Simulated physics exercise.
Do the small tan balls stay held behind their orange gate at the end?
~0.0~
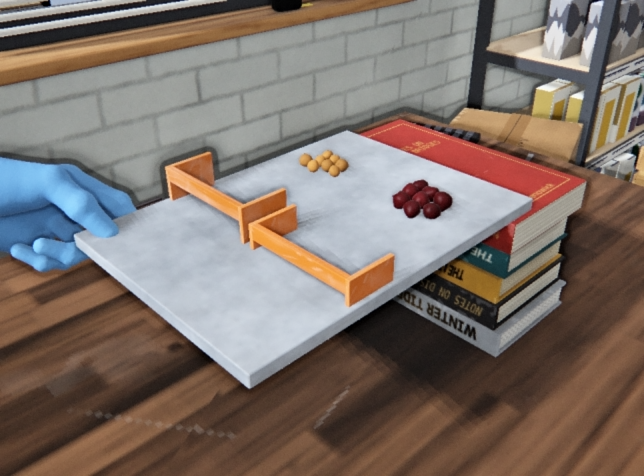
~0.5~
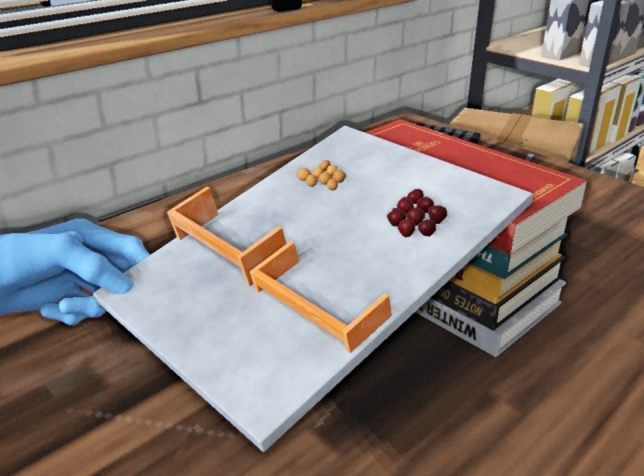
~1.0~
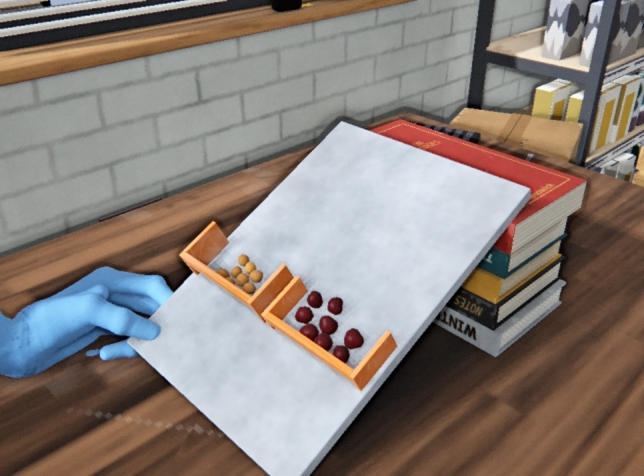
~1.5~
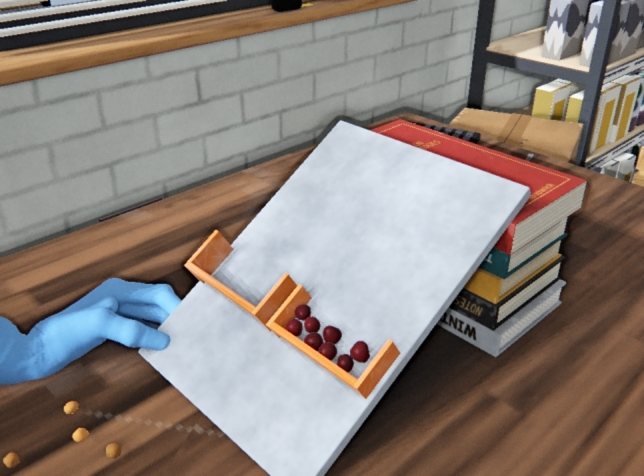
No, the tan balls get past their gate and end up scattered on the wooden table, while the dark red balls are stopped by the nearer gate.
